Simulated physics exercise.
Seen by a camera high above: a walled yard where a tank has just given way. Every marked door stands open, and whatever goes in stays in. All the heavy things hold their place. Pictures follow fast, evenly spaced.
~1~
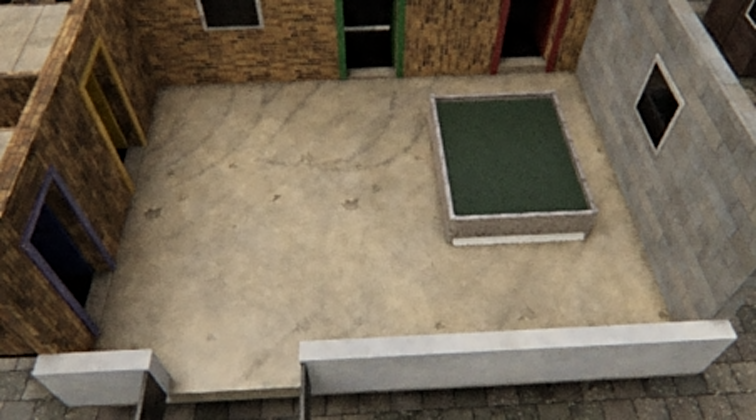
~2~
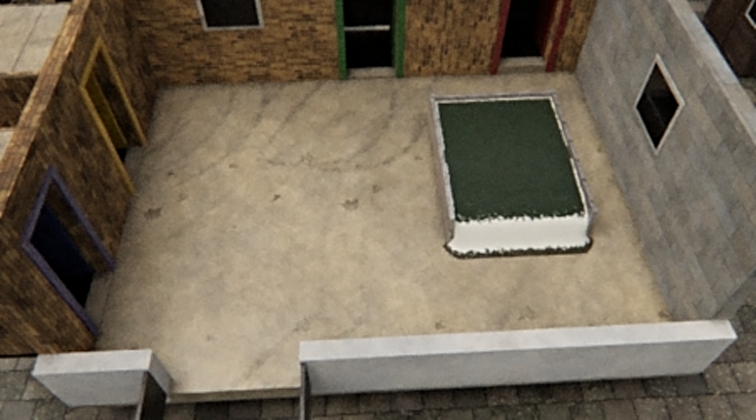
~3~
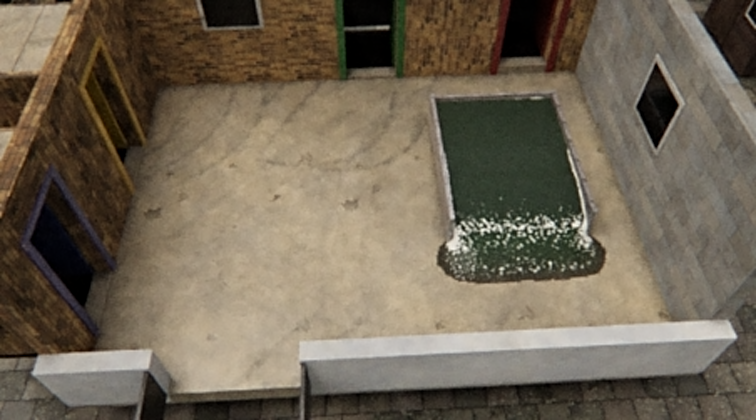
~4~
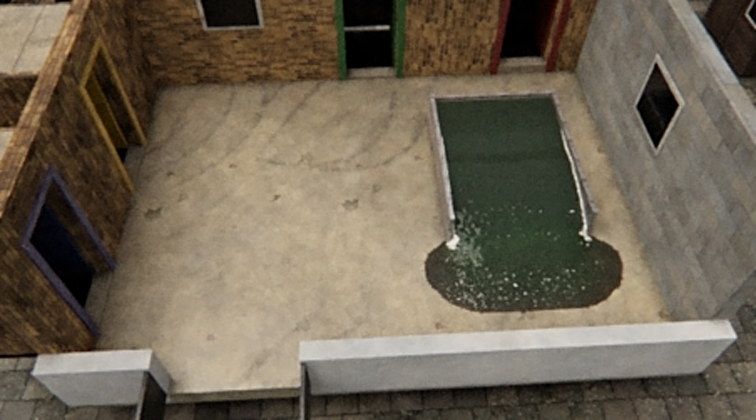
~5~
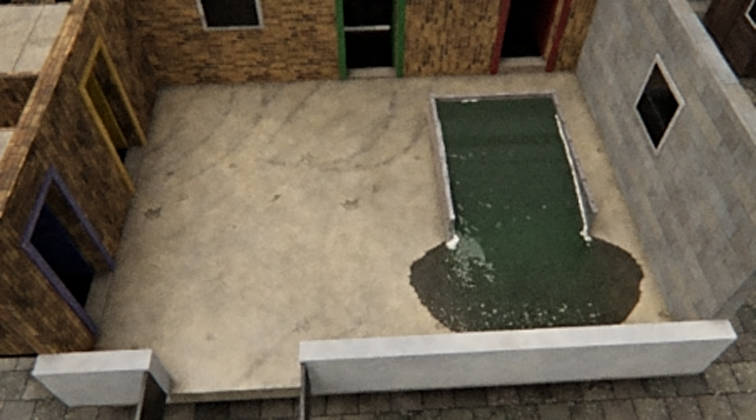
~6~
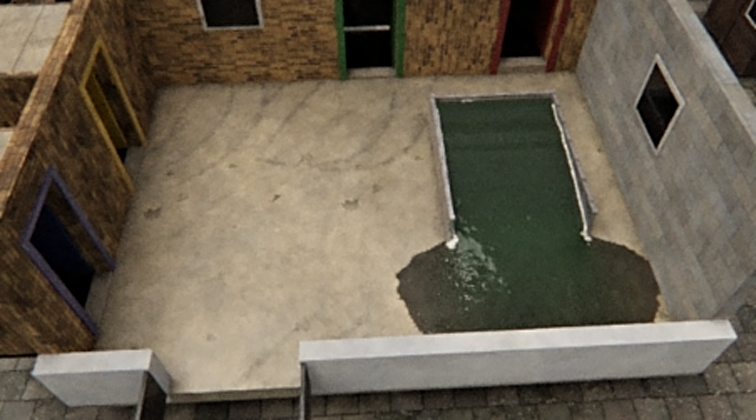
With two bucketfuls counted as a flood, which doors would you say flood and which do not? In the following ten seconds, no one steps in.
In the end the green door will let in an allowed amount; the blue door will let in too much; the yellow door will let in an allowed amount; the red door will let in an allowed amount.
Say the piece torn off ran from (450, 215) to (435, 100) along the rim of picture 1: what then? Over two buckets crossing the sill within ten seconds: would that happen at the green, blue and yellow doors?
The green one falls short, the blue one exceeds the limit and the yellow one exceeds the limit.
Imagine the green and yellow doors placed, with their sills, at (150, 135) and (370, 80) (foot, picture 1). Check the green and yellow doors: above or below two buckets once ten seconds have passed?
Green door: Falls short; yellow door: Falls short.
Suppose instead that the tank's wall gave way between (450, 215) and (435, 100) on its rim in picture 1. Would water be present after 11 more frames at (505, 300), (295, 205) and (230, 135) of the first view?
Going in your order, I'd say still bare, then drenched, then drenched.
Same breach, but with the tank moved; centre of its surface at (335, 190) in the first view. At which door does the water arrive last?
Answer: The one in green.
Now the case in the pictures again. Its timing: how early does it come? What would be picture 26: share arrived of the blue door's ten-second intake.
0 %.
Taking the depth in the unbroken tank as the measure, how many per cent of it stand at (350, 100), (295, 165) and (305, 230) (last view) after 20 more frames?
About 0 per cent, then 0 per cent, then 2 per cent.
A moment on, water covers 15 % of the floor; the green door not reached, the blue door not reached, the yellow door not reached, the red door not reached.
Next, water covers 20 % of the floor; the green door not reached, the blue door not reached, the yellow door not reached, the red door not reached.
Then, water covers 45 % of the floor; the green door not reached, the blue door wet at the sill, nothing in, the yellow door not reached, the red door not reached.
Later, water covers 70 % of the floor; the green door not reached, the blue door over two buckets in, the yellow door wet at the sill, nothing in, the red door wet at the sill, nothing in.
In the end, water covers 90 % of the floor; the green door wet at the sill, nothing in, the blue door far over two buckets in, the yellow door under two buckets in, the red door under two buckets in.
